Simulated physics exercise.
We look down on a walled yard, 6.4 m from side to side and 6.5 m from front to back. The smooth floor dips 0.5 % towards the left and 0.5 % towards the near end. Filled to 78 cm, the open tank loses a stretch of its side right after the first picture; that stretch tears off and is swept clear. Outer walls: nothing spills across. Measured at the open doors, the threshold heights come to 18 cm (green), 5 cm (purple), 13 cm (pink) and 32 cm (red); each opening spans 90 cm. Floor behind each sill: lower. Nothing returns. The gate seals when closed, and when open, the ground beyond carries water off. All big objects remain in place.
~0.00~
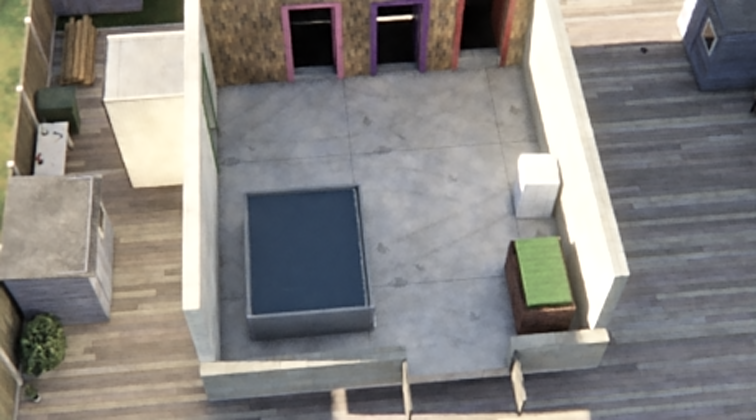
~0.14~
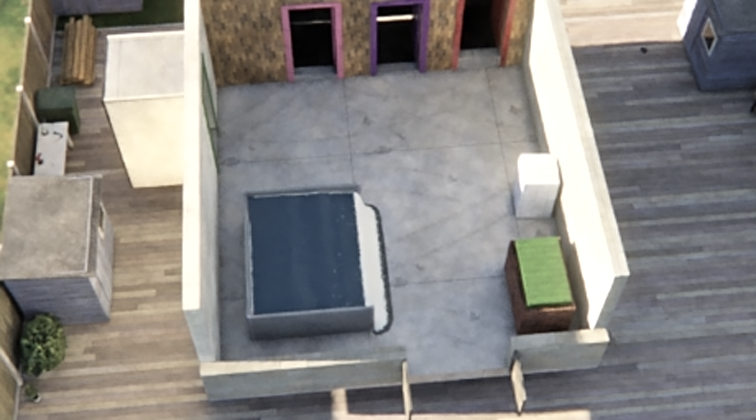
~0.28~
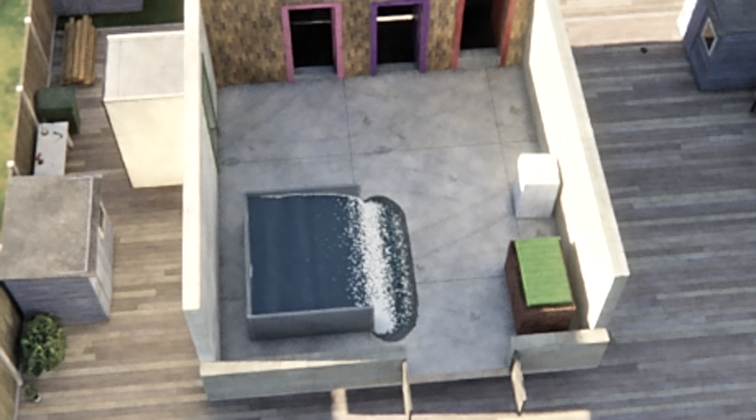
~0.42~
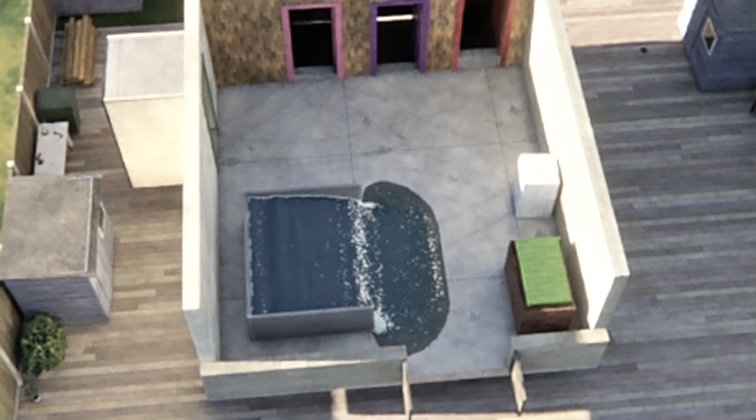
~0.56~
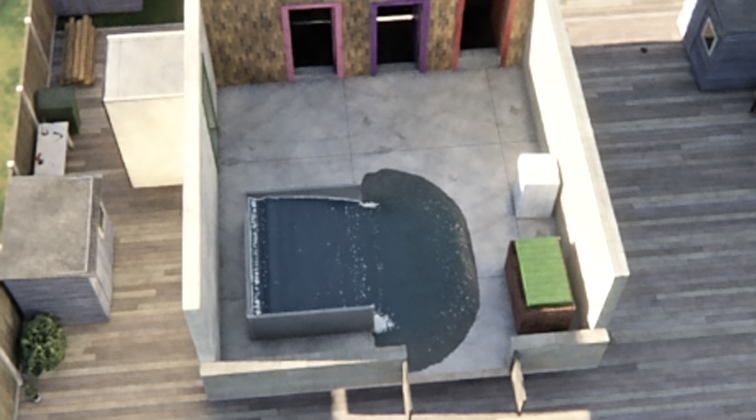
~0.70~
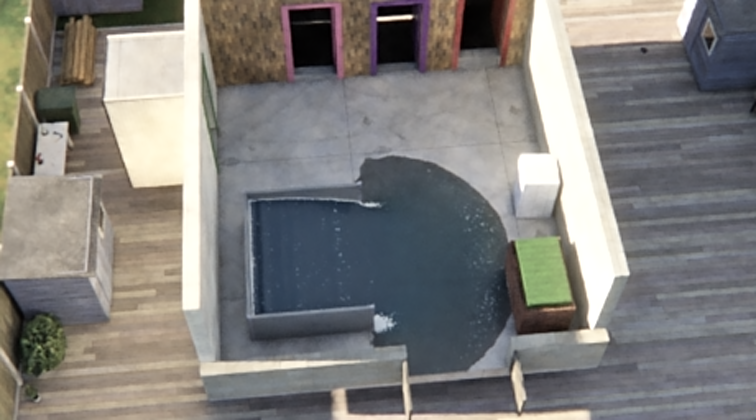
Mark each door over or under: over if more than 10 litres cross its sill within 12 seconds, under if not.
Marks: Green door: Under; purple door: Over; pink door: Under; red door: Under.
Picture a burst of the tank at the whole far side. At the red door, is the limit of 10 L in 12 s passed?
Then the red door ends up within bounds.
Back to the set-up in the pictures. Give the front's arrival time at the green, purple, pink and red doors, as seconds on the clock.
So, green at 5.5 s, then purple at 3.4 s, pink at 4.0 s, and red at 2.6 s.
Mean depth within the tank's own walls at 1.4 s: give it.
Around 37 cm on average.
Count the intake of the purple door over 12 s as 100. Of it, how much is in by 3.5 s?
Some 0 in a hundred.
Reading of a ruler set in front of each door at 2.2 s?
Green 0 cm, purple 0 cm, pink 0 cm, red 0 cm.
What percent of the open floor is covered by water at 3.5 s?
Roughly 50 percent.
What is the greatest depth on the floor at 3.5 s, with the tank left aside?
About 42 cm.
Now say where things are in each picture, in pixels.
In the first picture, the open tank at (307, 250) is whole and still, 78 cm deep.
In the second picture, the front is at (377, 331), 1.3 m from the gap at (364, 259); 0.6 m2 of floor is under water; 78 cm left at the back of the open tank.
In the third picture, water pours out at (364, 261) and has run 1.5 m, to (397, 336); typically 14 cm deep outside, 78 cm at the open tank's back.
In the fourth picture, the front is at a hidden place, 1.9 m from the gap at (364, 262); 4.1 m2 of floor is under water; 75 cm left at the back of the open tank.
In the fifth picture, the front is at a hidden place, 2.2 m from the gap at (364, 262); 6.6 m2 of floor is under water; 68 cm left at the back of the open tank.
In the sixth picture, the front is at (510, 302), 2.7 m from the gap at (364, 262); 9.5 m2 of floor is under water; 67 cm left at the back of the open tank.
After 1.4 s water covers 40 % of the floor and is deepest (48 cm) near (553, 227); green door not reached, purple door not reached, pink door not reached, red door not reached.
After 2.2 s water covers 50 % of the floor and is deepest (52 cm) near (553, 227); green door not reached, purple door not reached, pink door not reached, red door not reached.
After 3.5 s water covers 50 % of the floor and is deepest (42 cm) near (580, 348); green door not reached, purple door 5 cm at the sill, 0 L in, pink door not reached, red door 26 cm at the sill, 0 L in.
After 7.0 s water covers 95 % of the floor and is deepest (18 cm) near (226, 88); green door 9 cm at the sill, 0 L in, purple door 10 cm at the sill, 39 L in, pink door 7 cm at the sill, 0 L in, red door 11 cm at the sill, 0 L in.
After 12.0 s water covers 100 % of the floor and is deepest (18 cm) near (221, 379); green door 10 cm at the sill, 0 L in, purple door 3 cm at the sill, 57 L in, pink door 8 cm at the sill, 0 L in, red door 3 cm at the sill, 0 L in.
